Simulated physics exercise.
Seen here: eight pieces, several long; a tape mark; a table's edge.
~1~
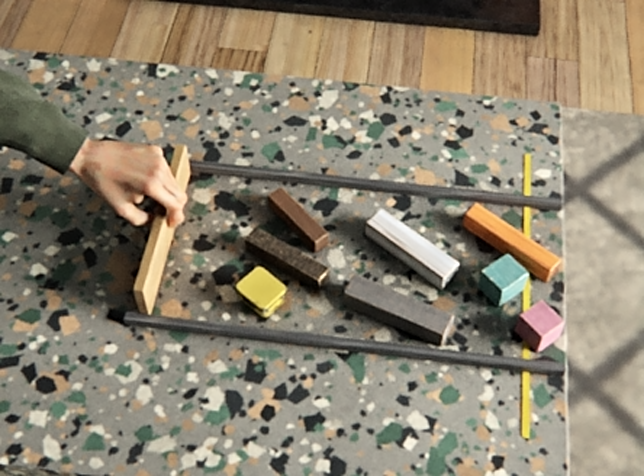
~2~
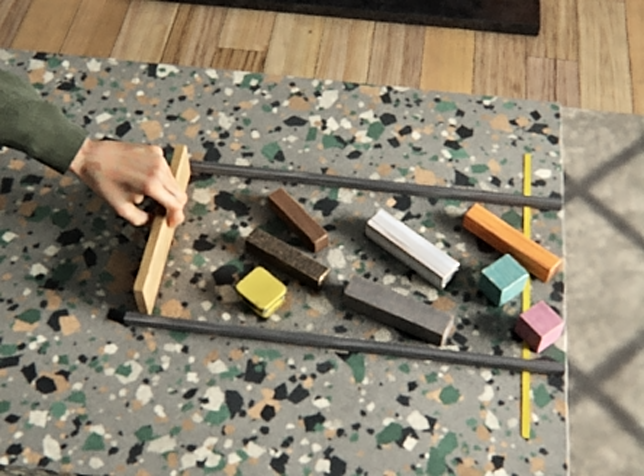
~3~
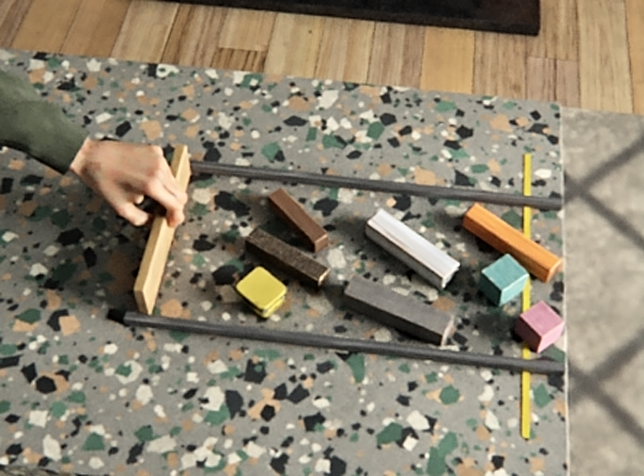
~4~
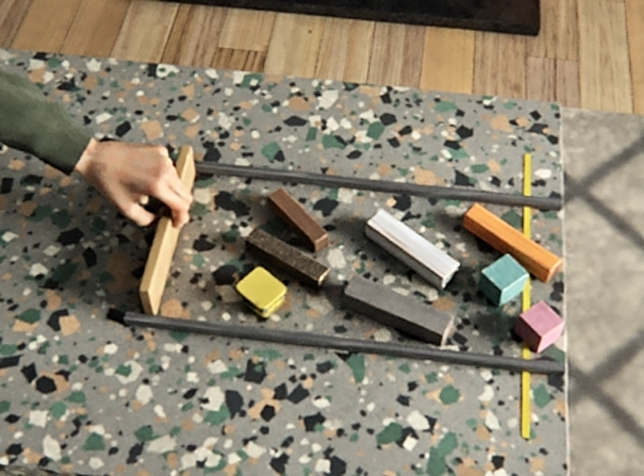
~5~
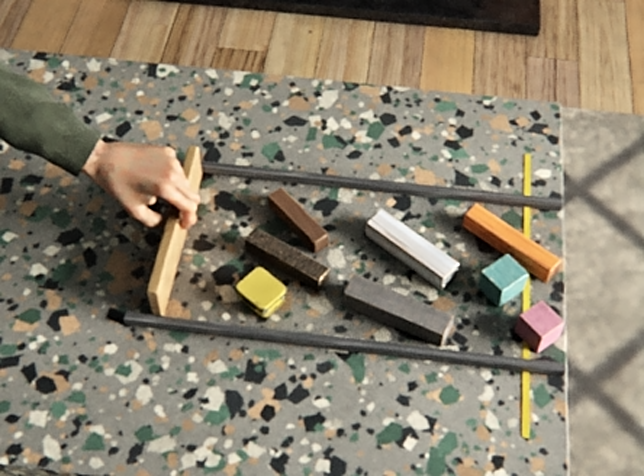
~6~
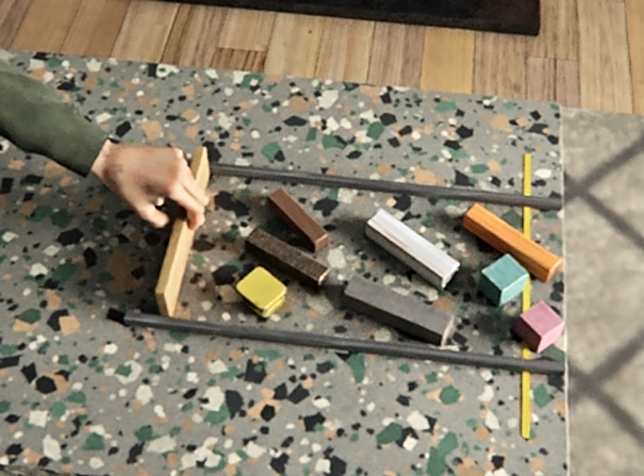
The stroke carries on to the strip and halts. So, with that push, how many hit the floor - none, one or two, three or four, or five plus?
Falls: More than four.
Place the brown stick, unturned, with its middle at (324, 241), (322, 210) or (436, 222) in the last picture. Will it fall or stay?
The brown stick is kept; holds on; comes down.
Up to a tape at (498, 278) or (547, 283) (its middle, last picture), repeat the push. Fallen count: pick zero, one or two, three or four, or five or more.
Three to four; five or over.
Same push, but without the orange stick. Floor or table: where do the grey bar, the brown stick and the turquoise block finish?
Outcome for the grey bar: It drops; for the brown stick: It stays; for the turquoise block: It drops.
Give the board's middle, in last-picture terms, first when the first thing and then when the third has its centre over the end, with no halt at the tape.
Pixels, in order: Around (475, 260), around (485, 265).
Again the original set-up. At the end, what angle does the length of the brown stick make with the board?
Near 30 degrees.
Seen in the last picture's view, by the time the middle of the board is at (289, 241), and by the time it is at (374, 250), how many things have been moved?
I get 4 at the one place and 6 at the other.
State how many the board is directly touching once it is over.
My count gives 3.
Soon after, none off yet; pink block at rest near (539, 327); orange stick at rest near (511, 242); turquoise block at rest near (503, 280).
In the end, the number that fall off is five or more; gone, grey bar, white stick, turquoise block, orange stick and pink block.
